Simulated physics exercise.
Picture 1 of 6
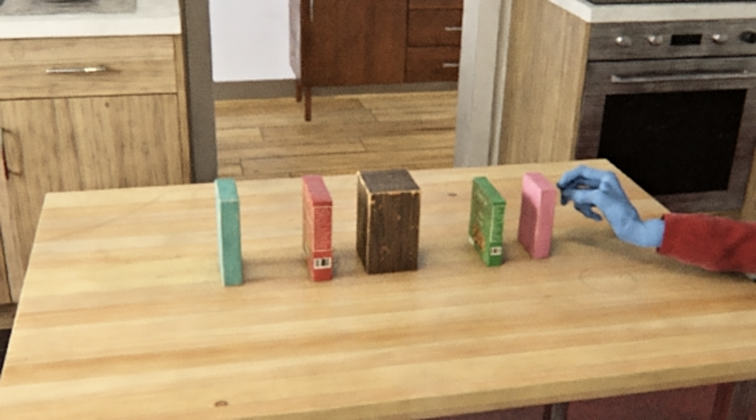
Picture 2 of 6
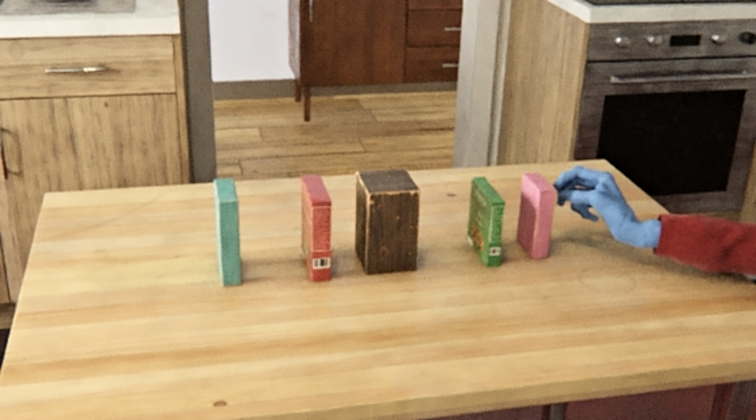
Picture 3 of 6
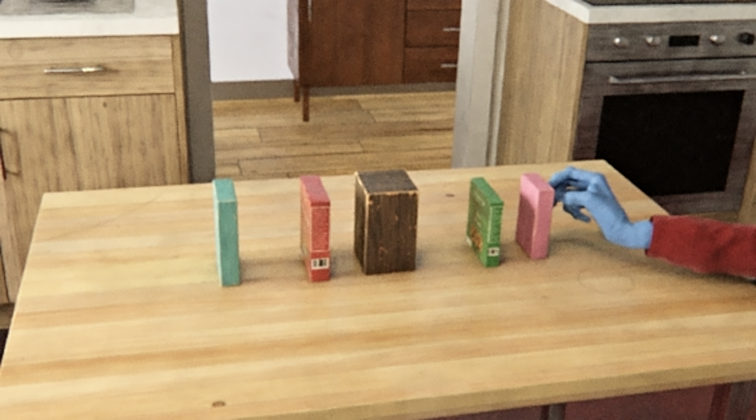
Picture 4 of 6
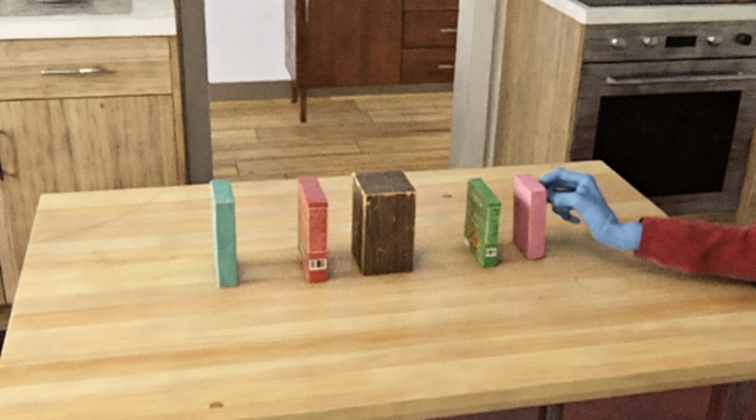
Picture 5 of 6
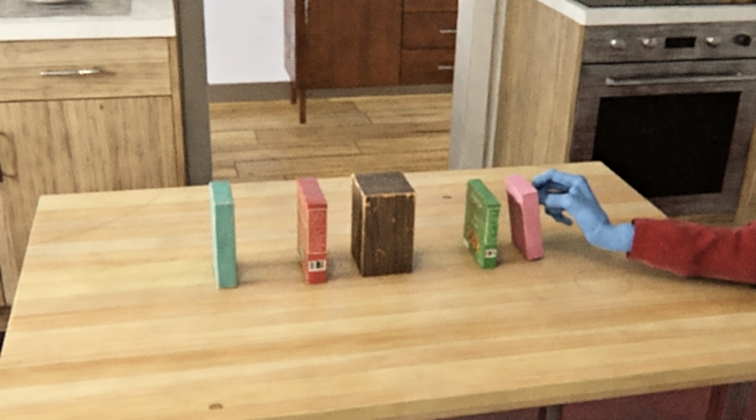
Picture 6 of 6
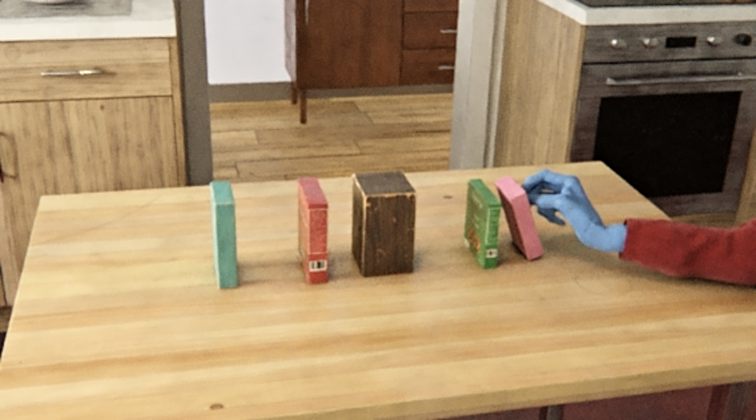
The footage shows a teal block, a red packet, a dark block, a green packet and a pink block standing in a row on a wooden table, as a blue-gloved hand at right pushes the pink block, tilting it leftward.
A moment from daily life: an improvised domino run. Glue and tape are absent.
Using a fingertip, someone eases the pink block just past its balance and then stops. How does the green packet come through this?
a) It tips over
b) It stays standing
It tips over.
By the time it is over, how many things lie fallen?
Total: 2.
Then, 0.20 s later than the last frame, pink block 59° over; green packet tilted by 39° near (459, 228).
Then, 0.30 s later than the last frame, pink block 74° over; green packet on its side near (439, 250).
Then, 0.40 s later than the last frame, pink block 75° over; green packet on its side near (437, 251).
Then, 2.10 s later than the last frame, green packet resting near (437, 251).
When it is over, lying over on the table, green packet; the other 2 as before. End places, in pixels of the last picture, green packet near (437, 251).
